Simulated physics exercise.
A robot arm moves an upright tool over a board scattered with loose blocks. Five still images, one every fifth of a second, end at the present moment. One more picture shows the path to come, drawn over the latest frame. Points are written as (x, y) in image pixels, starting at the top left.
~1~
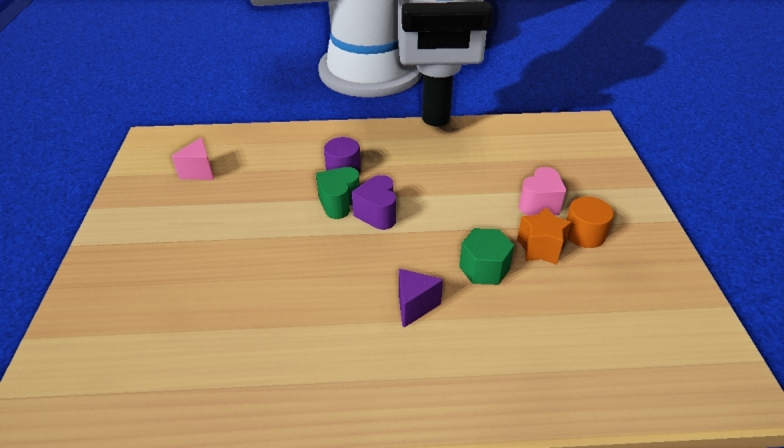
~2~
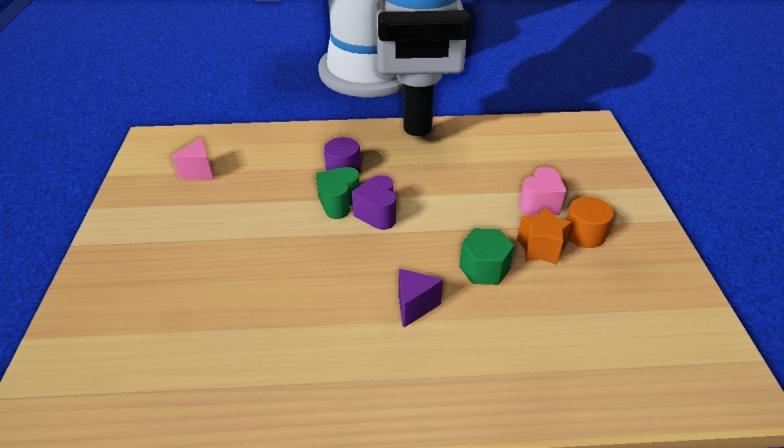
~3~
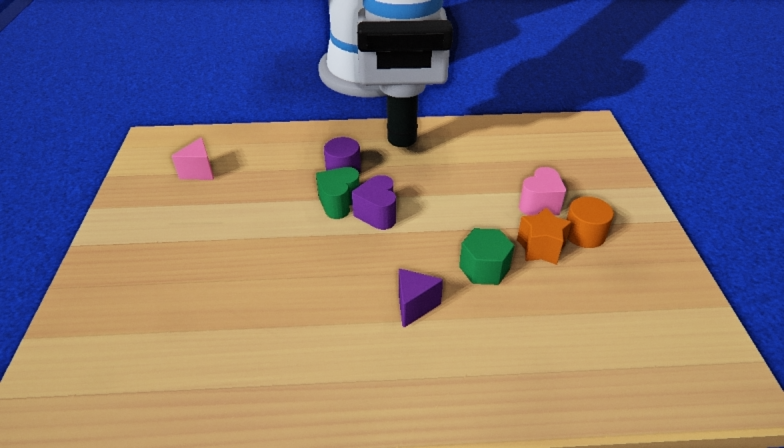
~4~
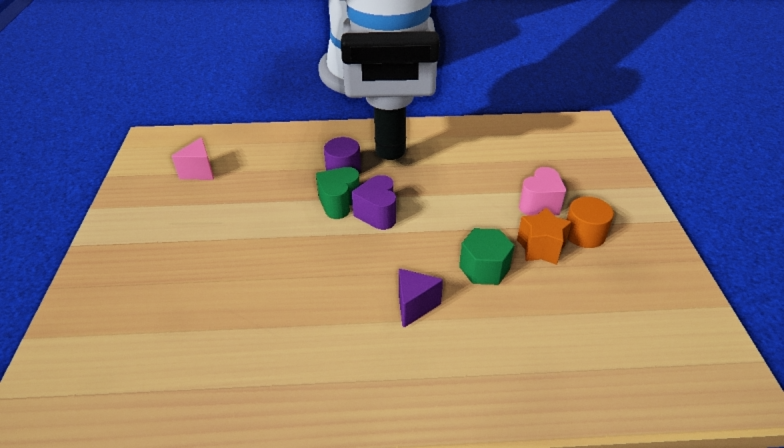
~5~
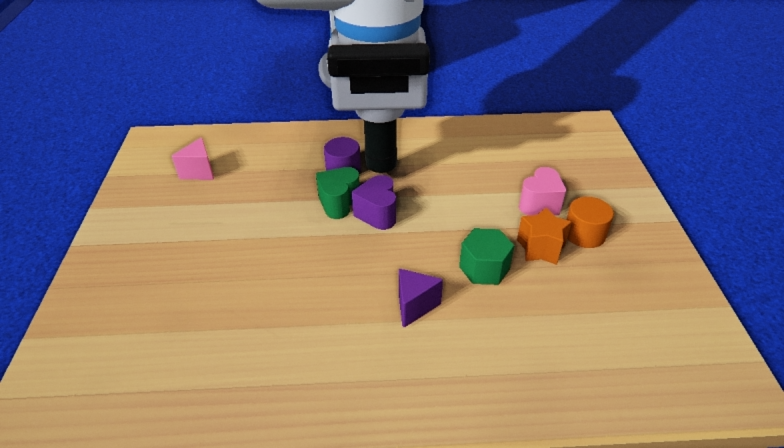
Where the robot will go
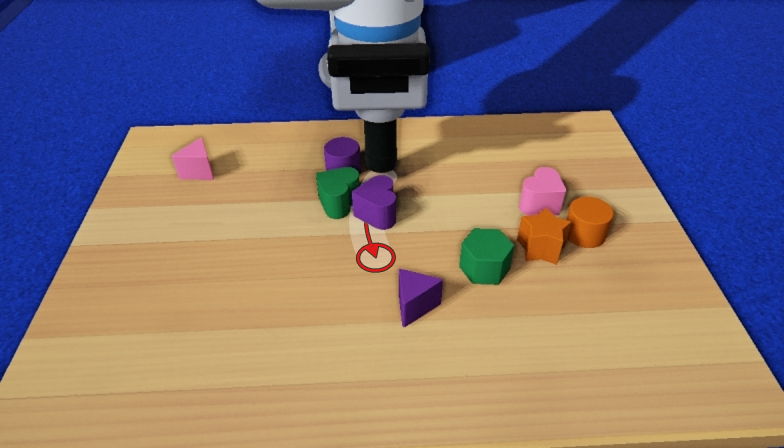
Robot arm moving its upright black tool left and forward over a wooden board toward purple and green blocks, which stay still.
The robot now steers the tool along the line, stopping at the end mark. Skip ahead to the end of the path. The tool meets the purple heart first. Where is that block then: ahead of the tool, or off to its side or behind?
It holds its place in front.
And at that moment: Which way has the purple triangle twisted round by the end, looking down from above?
The twist is anticlockwise.
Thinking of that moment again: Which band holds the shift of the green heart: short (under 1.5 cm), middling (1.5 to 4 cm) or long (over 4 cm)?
It gets moved 1.5 to 4 cm.
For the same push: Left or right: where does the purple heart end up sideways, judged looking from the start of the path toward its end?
Shifted left.
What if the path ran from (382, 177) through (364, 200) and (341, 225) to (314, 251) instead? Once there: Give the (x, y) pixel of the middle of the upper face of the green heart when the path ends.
It sits at (288, 204).
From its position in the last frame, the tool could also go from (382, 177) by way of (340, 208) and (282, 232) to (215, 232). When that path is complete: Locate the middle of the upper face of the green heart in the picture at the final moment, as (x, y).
Its top middle: (177, 234).
Path on the board, from (382, 177) through (369, 201) and (367, 228) to (376, 257).
The first path, step by step. One third of the way, tool at (368, 188); green heart at (328, 185), turned 20° clockwise; purple heart at (376, 202).
Two thirds of the way, tool at (366, 215); green heart at (323, 189), turned 45° clockwise; purple heart at (379, 232), turned 15° anticlockwise.
At the end, tool at (375, 245); green heart at (323, 189), turned 45° clockwise; purple circle in place; purple heart at (387, 265); purple triangle at (423, 293), turned 25° anticlockwise.
